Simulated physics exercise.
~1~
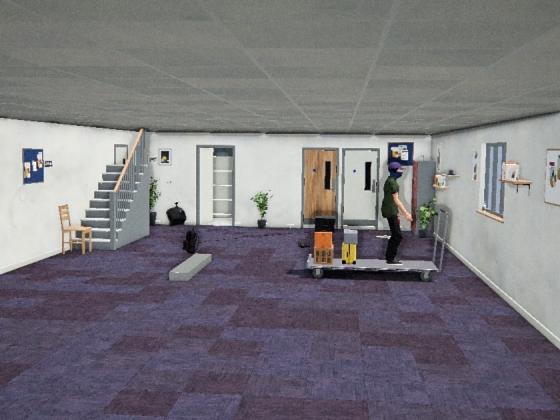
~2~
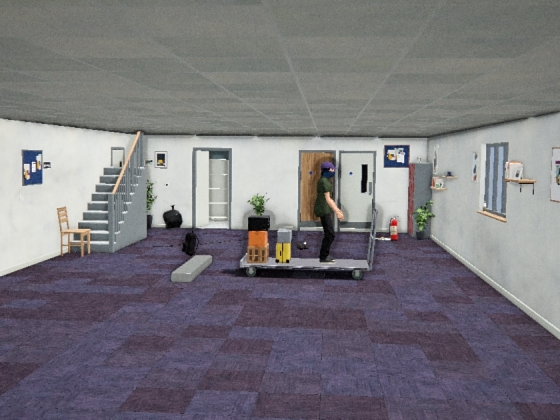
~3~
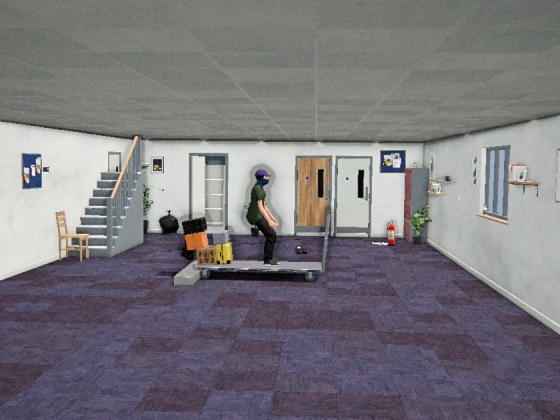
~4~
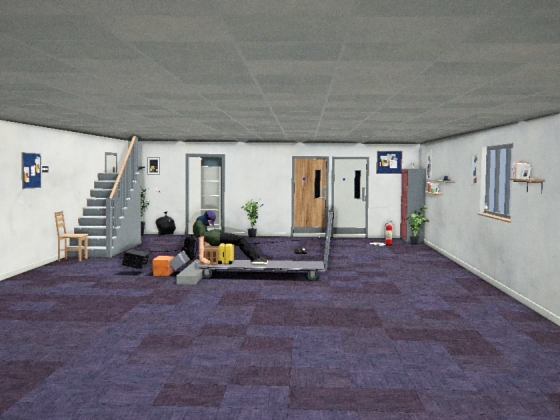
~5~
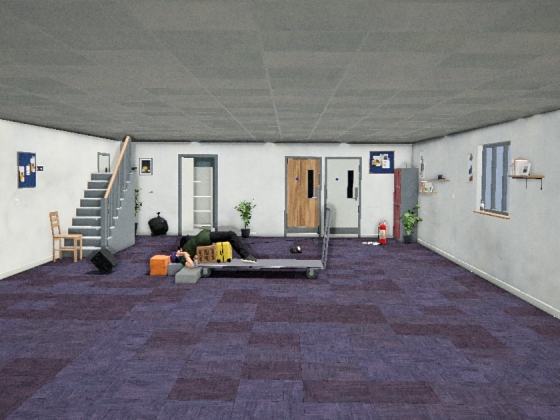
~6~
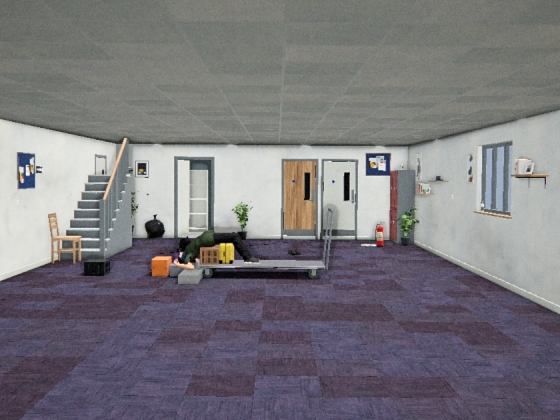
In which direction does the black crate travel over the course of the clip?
The black crate travels to the left, first riding on the trolley and then tumbling off past the beam onto the carpet.
